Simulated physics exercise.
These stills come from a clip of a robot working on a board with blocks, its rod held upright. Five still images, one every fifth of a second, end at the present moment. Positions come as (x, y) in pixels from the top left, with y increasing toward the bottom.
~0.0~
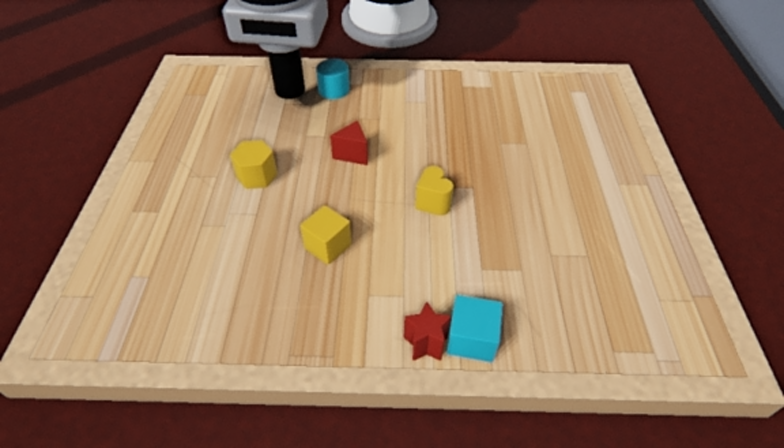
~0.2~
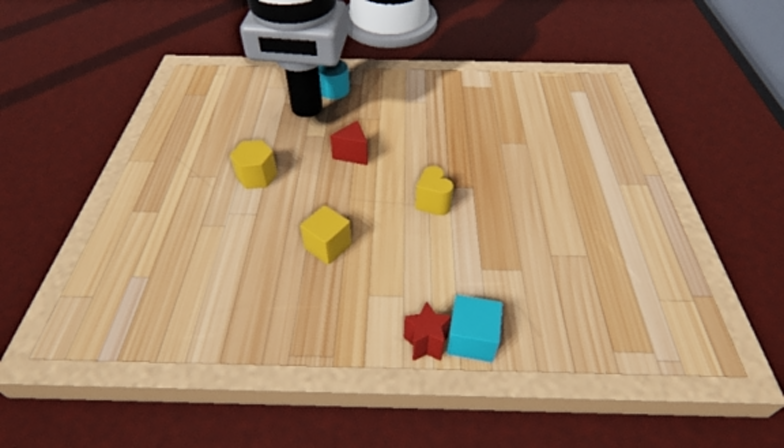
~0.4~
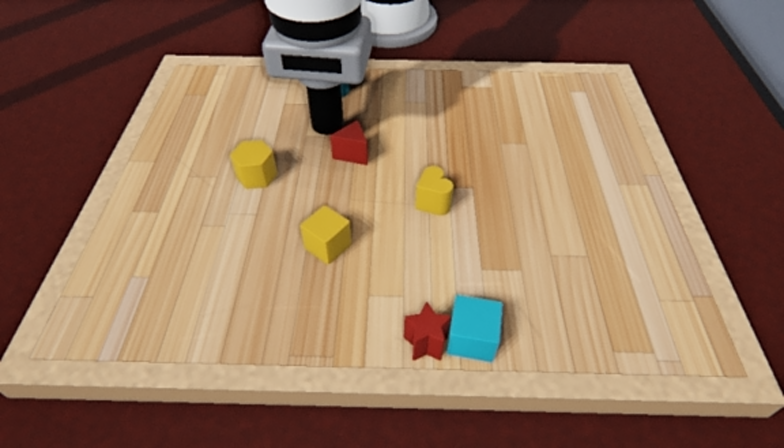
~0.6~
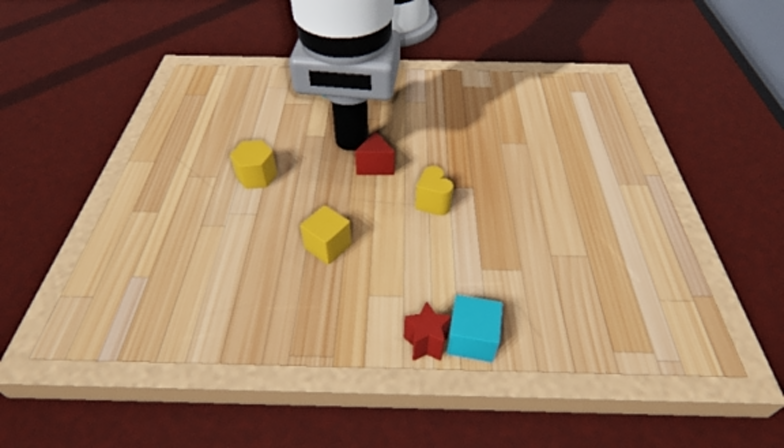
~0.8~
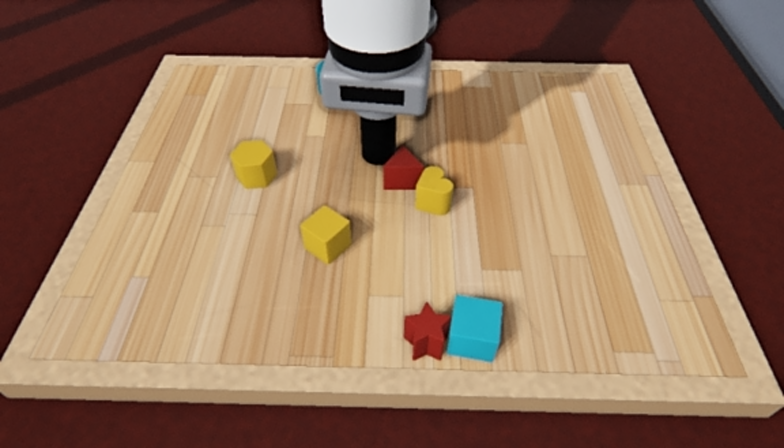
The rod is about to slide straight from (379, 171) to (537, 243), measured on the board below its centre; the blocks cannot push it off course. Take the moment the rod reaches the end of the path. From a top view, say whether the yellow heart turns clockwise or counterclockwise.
The answer is clockwise.
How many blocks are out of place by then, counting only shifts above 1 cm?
It's going to be two.
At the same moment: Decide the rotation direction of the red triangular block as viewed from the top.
Counterclockwise from above.
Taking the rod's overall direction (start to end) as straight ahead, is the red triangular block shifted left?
Yes, I think so.
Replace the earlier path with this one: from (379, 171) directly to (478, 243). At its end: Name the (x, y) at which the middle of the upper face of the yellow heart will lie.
Top centre: (513, 209).
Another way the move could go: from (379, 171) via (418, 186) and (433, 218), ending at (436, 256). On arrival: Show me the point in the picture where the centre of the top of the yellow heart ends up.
Final place: (474, 213).
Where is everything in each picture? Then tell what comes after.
The first frame shows lower end of the rod (290, 91), tops of blocks, red triangular block (351, 132), yellow heart (435, 180).
The second frame shows rod (307, 108), blocks as before.
The third frame shows rod (328, 125), blocks as before.
The fourth frame shows rod (352, 140), red triangular block (375, 144).
The fifth frame shows rod (379, 154), red triangular block (403, 159), yellow heart (435, 180).
On the path given first. One third of the way, rod (429, 177); red triangular block (460, 177); yellow heart (464, 196), turned 60° clockwise.
Two thirds of the way, rod (484, 201); red triangular block (517, 204); yellow heart (492, 224), turned 100° clockwise.
At the end, rod (543, 226); red triangular block (579, 223), turned 35° anticlockwise; yellow heart (501, 235), turned 150° clockwise.
